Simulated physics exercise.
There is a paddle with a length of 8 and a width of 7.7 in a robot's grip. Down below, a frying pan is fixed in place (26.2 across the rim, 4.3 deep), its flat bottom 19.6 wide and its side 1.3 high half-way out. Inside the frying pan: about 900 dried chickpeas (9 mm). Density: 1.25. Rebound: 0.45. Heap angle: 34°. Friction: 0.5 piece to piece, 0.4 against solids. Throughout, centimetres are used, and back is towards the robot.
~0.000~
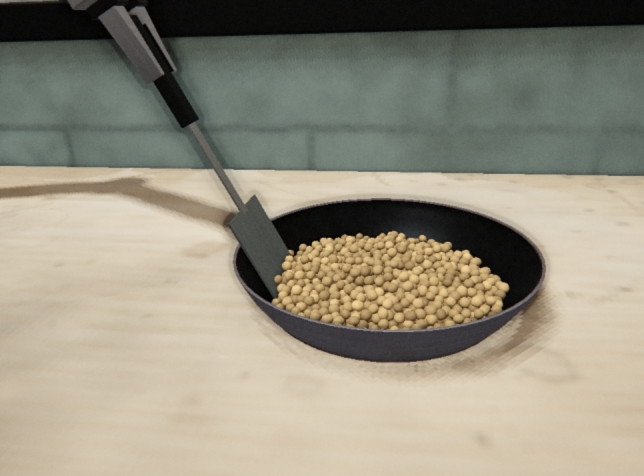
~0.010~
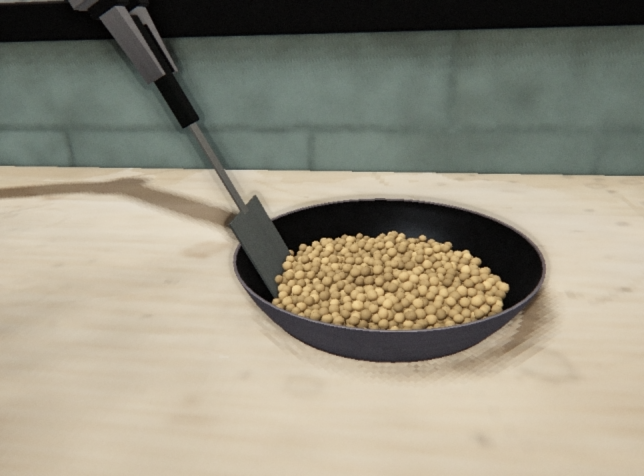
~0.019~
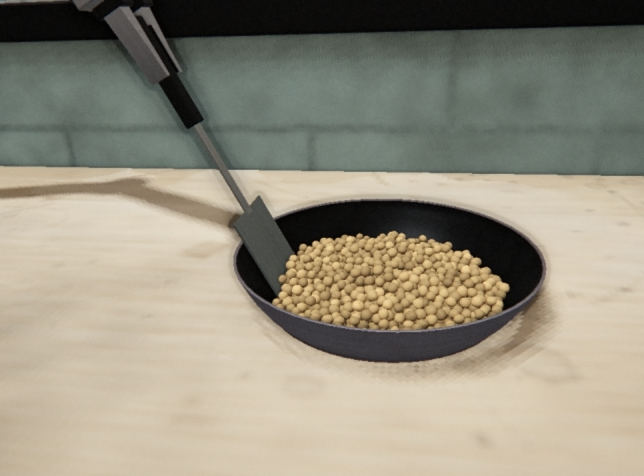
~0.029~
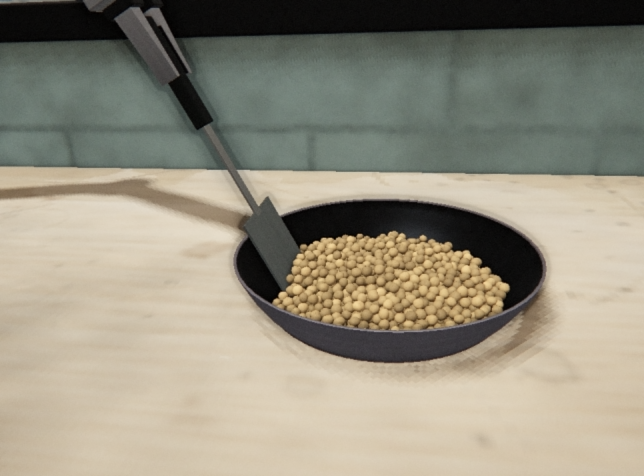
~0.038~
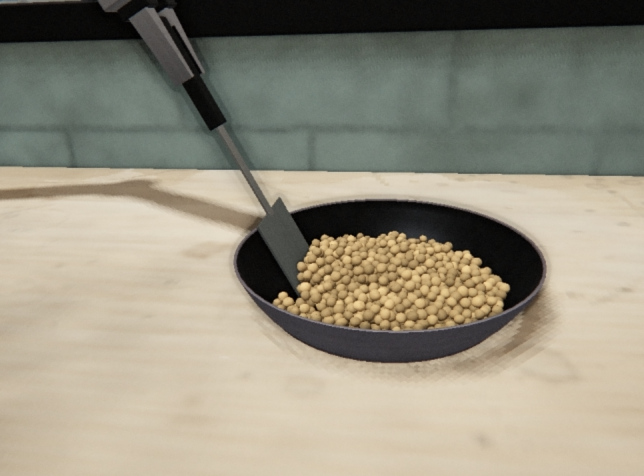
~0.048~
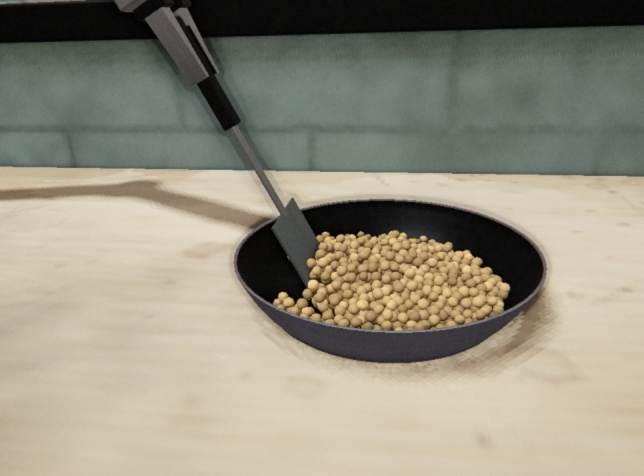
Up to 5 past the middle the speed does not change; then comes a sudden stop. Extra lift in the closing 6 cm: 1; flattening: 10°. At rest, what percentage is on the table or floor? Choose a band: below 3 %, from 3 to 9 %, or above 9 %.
From 3 to 9 %.
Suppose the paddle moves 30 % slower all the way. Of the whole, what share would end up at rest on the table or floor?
Roughly 0 per cent, I'd say.
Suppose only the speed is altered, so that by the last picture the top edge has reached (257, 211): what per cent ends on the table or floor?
Share: Roughly 0 %.
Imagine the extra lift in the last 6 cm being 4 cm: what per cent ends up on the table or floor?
It comes to near 10 percent.
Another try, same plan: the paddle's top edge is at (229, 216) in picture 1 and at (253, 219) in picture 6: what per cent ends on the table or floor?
My guess would be close to 0 per cent.
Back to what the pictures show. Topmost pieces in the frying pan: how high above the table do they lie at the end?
Roughly 5.5 cm.
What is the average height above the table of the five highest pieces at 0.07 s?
Height: Approx. 5 cm.
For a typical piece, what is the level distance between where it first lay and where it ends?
Somewhere around 4 centimetres, I'd say.
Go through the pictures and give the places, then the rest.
The first picture shows paddle top edge at (242, 208), sloping 63°; upper third of the load around (381, 273), from x 275 to 505, top at y 235; 900 in the frying pan.
The second picture shows paddle top edge at (243, 208), sloping 63°; upper third of the load around (381, 273), from x 275 to 505, top at y 235.
The third picture shows paddle top edge at (247, 209), sloping 63°; upper third of the load around (380, 273), from x 275 to 505, top at y 235.
The fourth picture shows paddle top edge at (256, 210), sloping 63°; upper third of the load around (375, 272), from x 280 to 505, top at y 235.
The fifth picture shows paddle top edge at (269, 211), sloping 63°; upper third of the load around (375, 271), from x 280 to 505, top at y 235.
The sixth picture shows paddle top edge at (283, 212), sloping 63°; upper third of the load around (375, 268), from x 280 to 505, top at y 235; 900 in the frying pan.
By 0.07 s, sloping 63°, highest piece 6 above the table; 900 in the frying pan.
By 0.10 s, sloping 60°, highest piece 7 above the table; 900 in the frying pan.
By 0.31 s, sloping 53°, highest piece 5 above the table; 855 in the frying pan, 37 on the table or floor, 8 on the blade or in flight.
By 1.36 s, sloping 53°, highest piece 5 above the table; 854 in the frying pan, 46 on the table or floor.
Final count, 854 in the frying pan, 46 on the table or floor. That is 5 % on the table or floor.
